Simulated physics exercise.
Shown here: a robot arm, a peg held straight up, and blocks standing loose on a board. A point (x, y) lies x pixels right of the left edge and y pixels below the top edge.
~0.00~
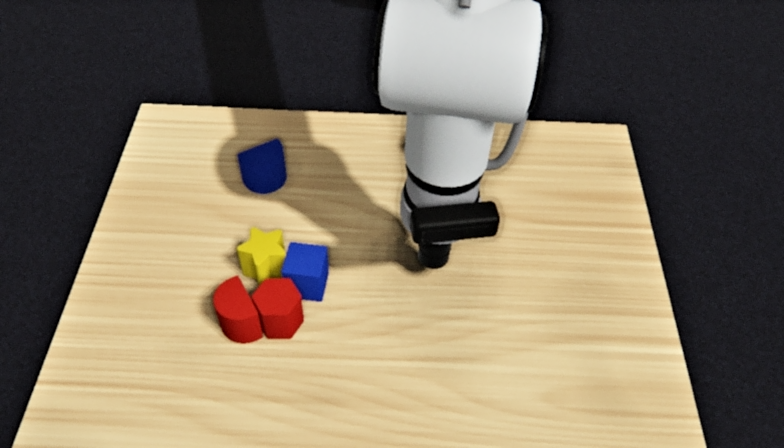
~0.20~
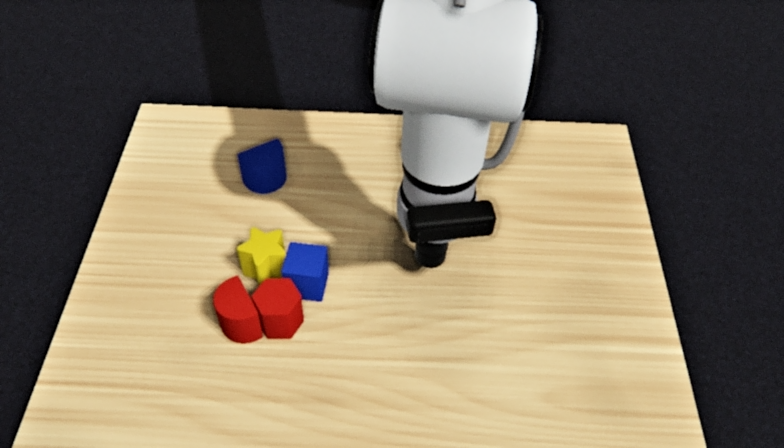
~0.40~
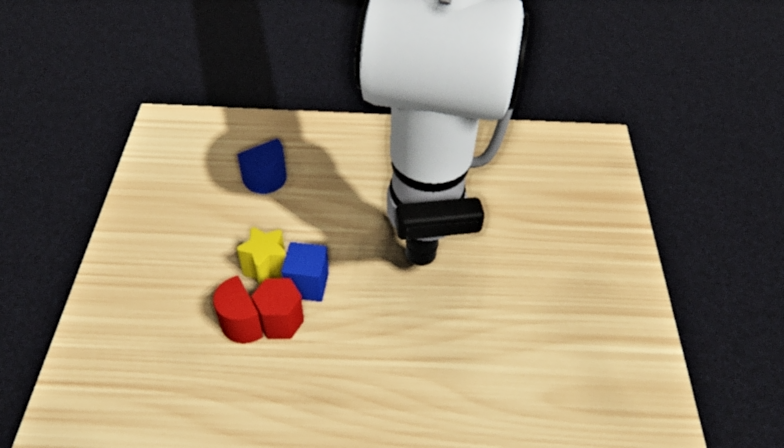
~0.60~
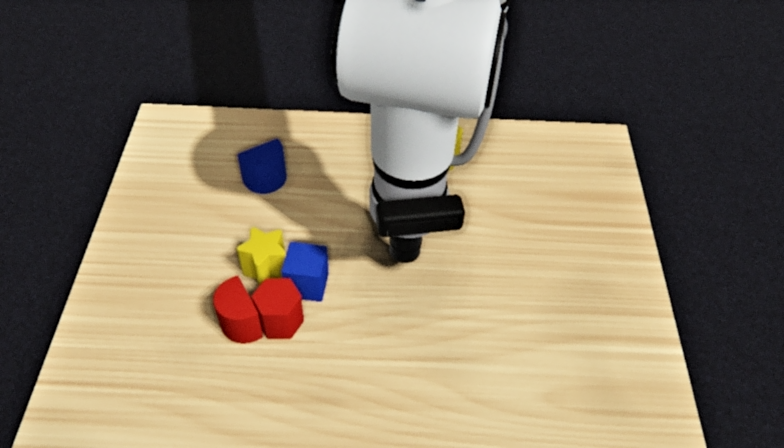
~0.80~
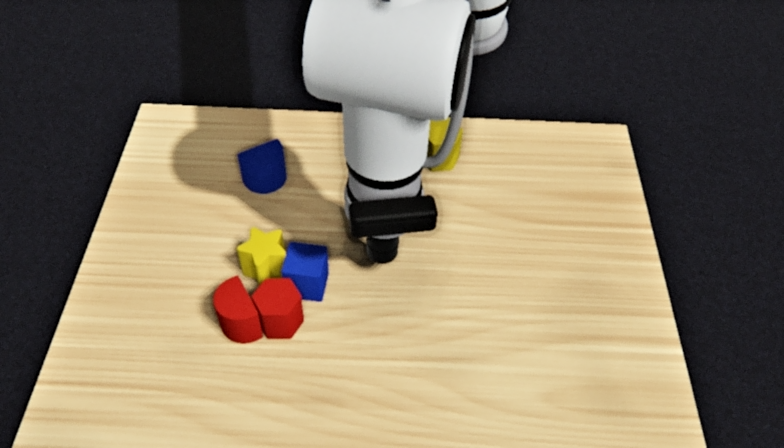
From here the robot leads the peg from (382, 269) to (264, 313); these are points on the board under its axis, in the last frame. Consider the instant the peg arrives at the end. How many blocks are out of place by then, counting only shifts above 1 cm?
The push will move three blocks or more.
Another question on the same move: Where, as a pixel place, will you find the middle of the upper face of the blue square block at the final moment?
By then it is at (234, 268).
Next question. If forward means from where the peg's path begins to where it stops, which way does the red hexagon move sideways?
It moves over to the left.
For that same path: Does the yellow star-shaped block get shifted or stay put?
The answer is that it is displaced.
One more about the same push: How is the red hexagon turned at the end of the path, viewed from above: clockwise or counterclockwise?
Watching from overhead, you'd notice the red hexagon rotating counter-clockwise.
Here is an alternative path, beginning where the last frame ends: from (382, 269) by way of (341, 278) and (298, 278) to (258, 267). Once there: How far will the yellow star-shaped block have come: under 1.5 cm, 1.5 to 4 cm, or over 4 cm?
The shift is above 4 cm.
On the path given first. One third of the way, peg (343, 268); nothing pushed yet.
Two thirds of the way, peg (302, 283); yellow star-shaped block (239, 240), turned 45° clockwise; red hexagon (274, 300); blue square block (267, 264).
At the end, peg (261, 298); red half-round block (210, 311), turned 25° clockwise; yellow star-shaped block (229, 235), turned 75° clockwise; red hexagon (250, 322), turned 45° anticlockwise; blue square block (234, 268), turned 35° clockwise.
